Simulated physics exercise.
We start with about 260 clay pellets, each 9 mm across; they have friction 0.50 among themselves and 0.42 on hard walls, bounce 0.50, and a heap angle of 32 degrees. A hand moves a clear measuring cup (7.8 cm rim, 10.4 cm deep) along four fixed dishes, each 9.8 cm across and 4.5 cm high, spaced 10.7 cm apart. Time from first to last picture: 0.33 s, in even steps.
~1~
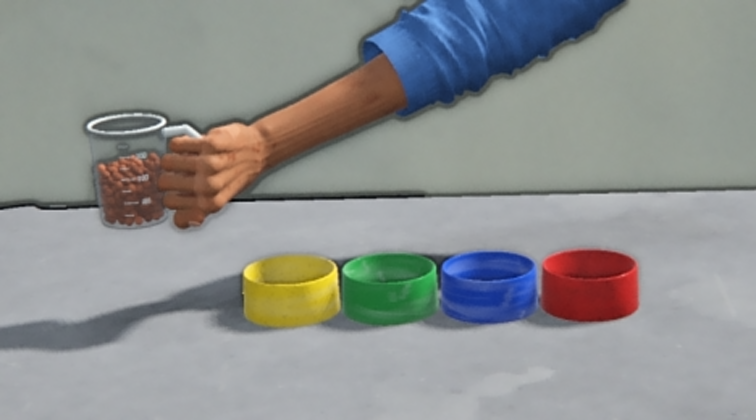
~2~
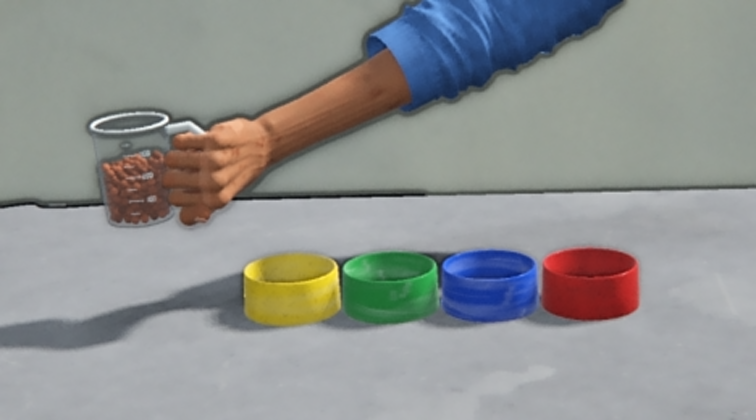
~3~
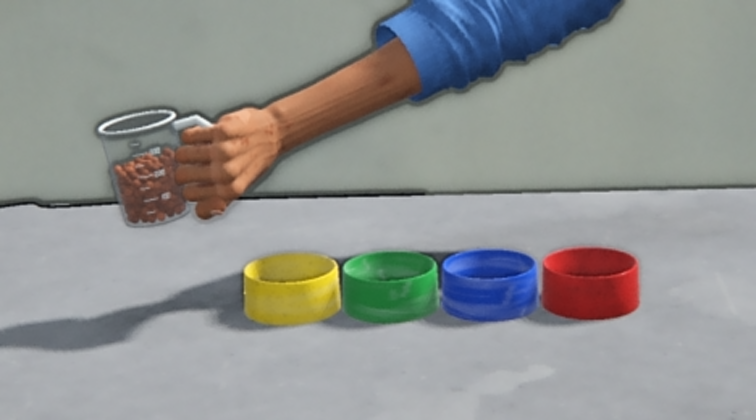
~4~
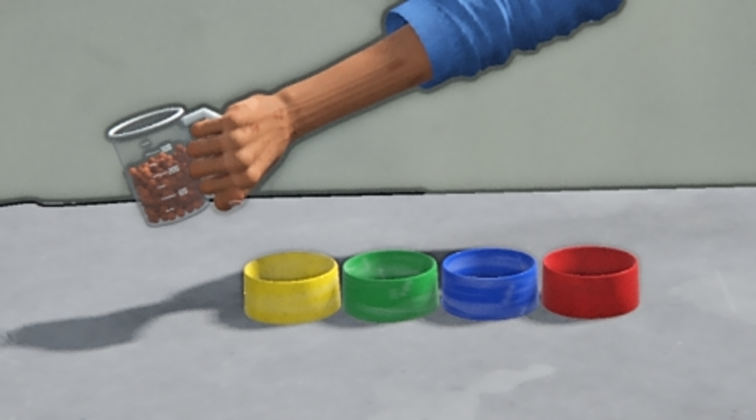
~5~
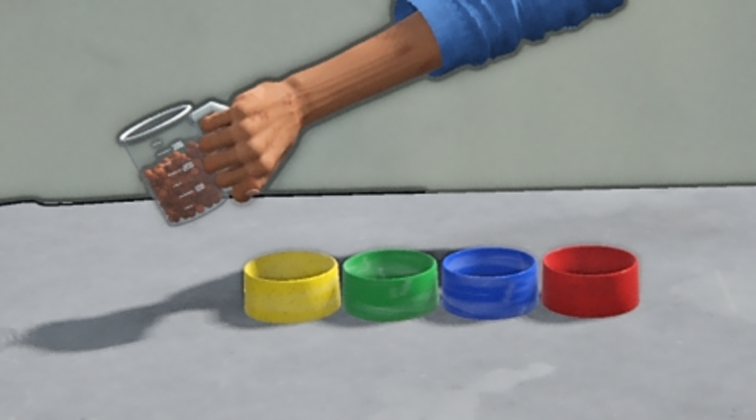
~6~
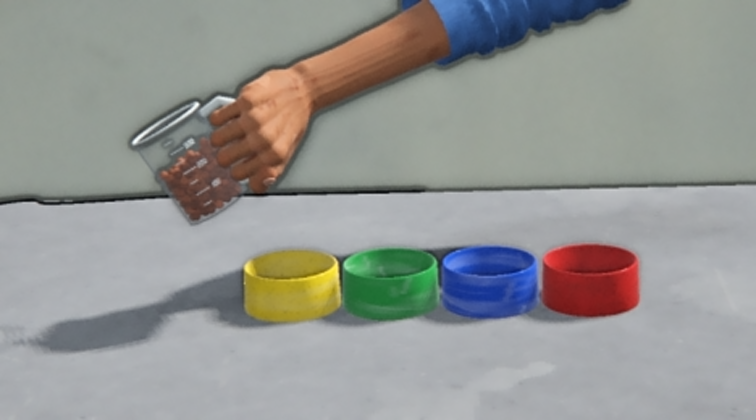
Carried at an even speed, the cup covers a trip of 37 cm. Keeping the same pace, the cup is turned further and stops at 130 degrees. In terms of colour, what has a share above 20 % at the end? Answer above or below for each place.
Red dish: Below, blue dish: Below, green dish: Above, yellow dish: Below, counter: Below.
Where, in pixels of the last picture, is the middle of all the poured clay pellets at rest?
Resting centre estimate: Around (385, 287).
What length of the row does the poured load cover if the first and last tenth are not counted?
I'd put it at close to 8 cm.
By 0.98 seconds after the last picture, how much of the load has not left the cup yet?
I'd estimate some 50 per cent of the load.
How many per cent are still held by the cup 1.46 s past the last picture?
Estimate: Around 0 % of the load.
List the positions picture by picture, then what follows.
Cup at (131, 172), tilt 0 degrees, lip at (90, 126), moved 0.0 cm; middle of the pieces at (133, 193); yellow dish at (290, 271); green dish at (389, 269); blue dish at (489, 267); red dish at (590, 265), in the first picture.
Cup at (135, 171), tilt 2 degrees, lip at (93, 125), moved 0.4 cm; middle of the pieces at (139, 192), in the second picture.
Cup at (147, 170), tilt 8 degrees, lip at (101, 129), moved 1.7 cm; middle of the pieces at (153, 191), in the third picture.
Cup at (162, 168), tilt 15 degrees, lip at (111, 133), moved 3.3 cm; middle of the pieces at (170, 189), in the fourth picture.
Cup at (177, 167), tilt 21 degrees, lip at (123, 137), moved 4.9 cm; middle of the pieces at (187, 186), in the fifth picture.
Cup at (192, 166), tilt 28 degrees, lip at (135, 142), moved 6.5 cm; middle of the pieces at (204, 183); yellow dish at (291, 266); green dish at (390, 264); blue dish at (490, 262); red dish at (590, 260), in the sixth picture.
Then, 0.59 s after the last picture, tilt 90 degrees; cup holds 100 %.
Then, 0.98 s after the last picture, tilt 129 degrees; cup holds 50 %, green 35 %, yellow 10 %.
Then, 1.46 s after the last picture, tilt 130 degrees; cup holds 0 %, green 85 %, yellow 10 %.
In the end, red 0 %, blue 0 %, green 85 %, yellow 10 %, counter 5 %.
